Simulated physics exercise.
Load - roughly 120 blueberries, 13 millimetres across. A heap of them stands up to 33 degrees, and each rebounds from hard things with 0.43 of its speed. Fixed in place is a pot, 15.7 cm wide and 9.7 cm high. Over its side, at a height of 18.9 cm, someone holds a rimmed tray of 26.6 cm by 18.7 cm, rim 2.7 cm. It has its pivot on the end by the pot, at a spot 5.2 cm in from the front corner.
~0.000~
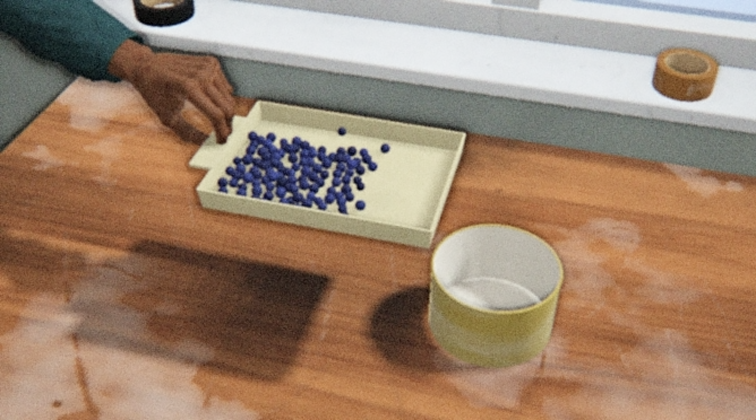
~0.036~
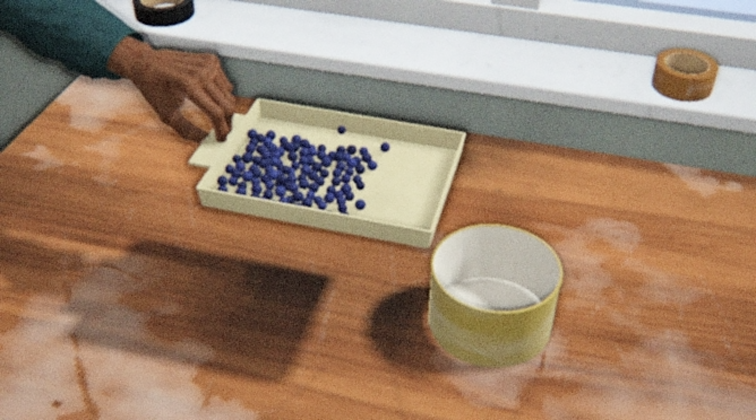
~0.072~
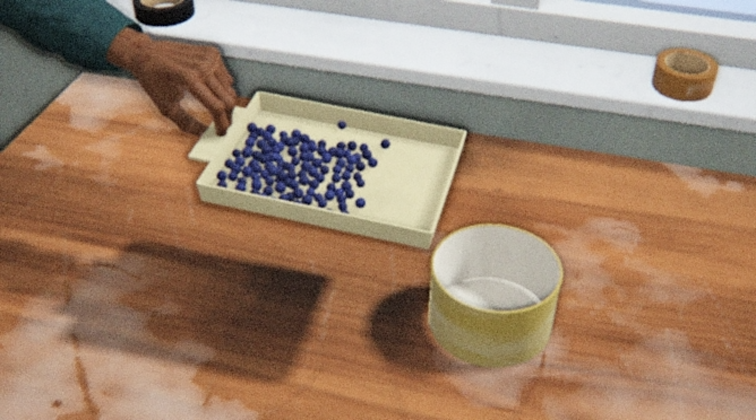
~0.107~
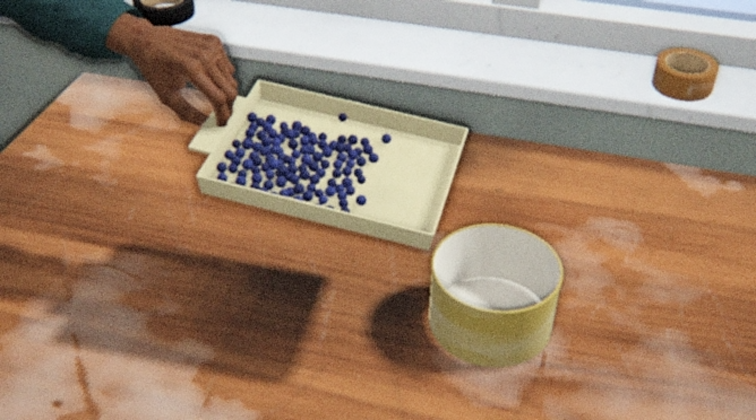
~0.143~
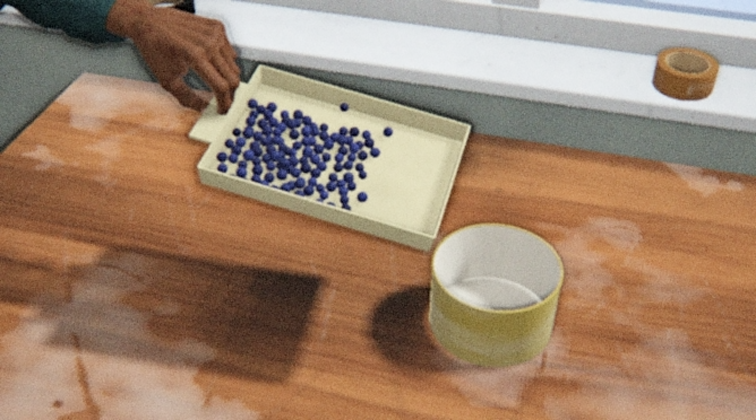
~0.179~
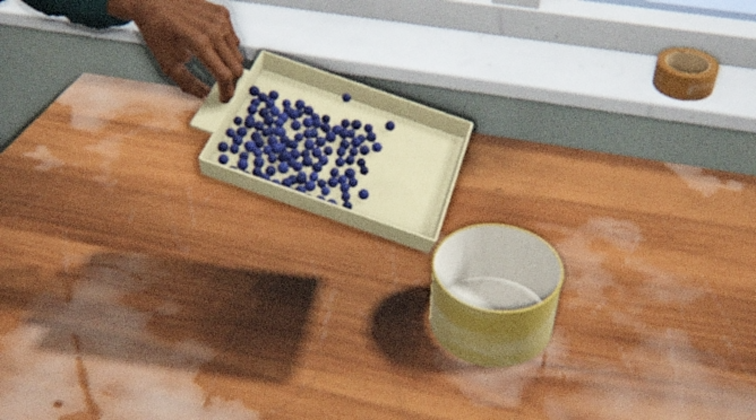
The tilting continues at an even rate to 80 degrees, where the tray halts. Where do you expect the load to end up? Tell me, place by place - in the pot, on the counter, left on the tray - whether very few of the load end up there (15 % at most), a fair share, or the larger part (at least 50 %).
Pot - very few, counter - the larger part, left on the tray - a fair share.
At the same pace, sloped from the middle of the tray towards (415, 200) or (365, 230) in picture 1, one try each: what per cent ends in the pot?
The share comes to roughly 25 in a hundred, then roughly 0 in a hundred.
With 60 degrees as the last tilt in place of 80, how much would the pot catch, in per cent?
In that case, near 5 percent.
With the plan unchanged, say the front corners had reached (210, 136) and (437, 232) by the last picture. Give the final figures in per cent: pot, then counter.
Pot 40; counter 25.
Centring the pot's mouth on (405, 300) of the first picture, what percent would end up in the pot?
The share would be some 25 per cent.
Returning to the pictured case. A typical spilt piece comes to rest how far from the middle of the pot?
18 cm.
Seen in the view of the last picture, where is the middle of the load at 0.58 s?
I reckon close to (406, 203).
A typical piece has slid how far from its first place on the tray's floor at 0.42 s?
4 cm.
After 0.42 s, tilt 48 degrees; the tray holds 100 %, the pot 0 %.
After 0.58 s, tilt 70 degrees; the tray holds 100 %, the pot 0 %.
Then, at 0.86 s, tilt 80 degrees; the tray holds 40 %, the pot 5 %.
In the end, at 2.1 s, pot 5 %, counter 65 %, tray 25 %.
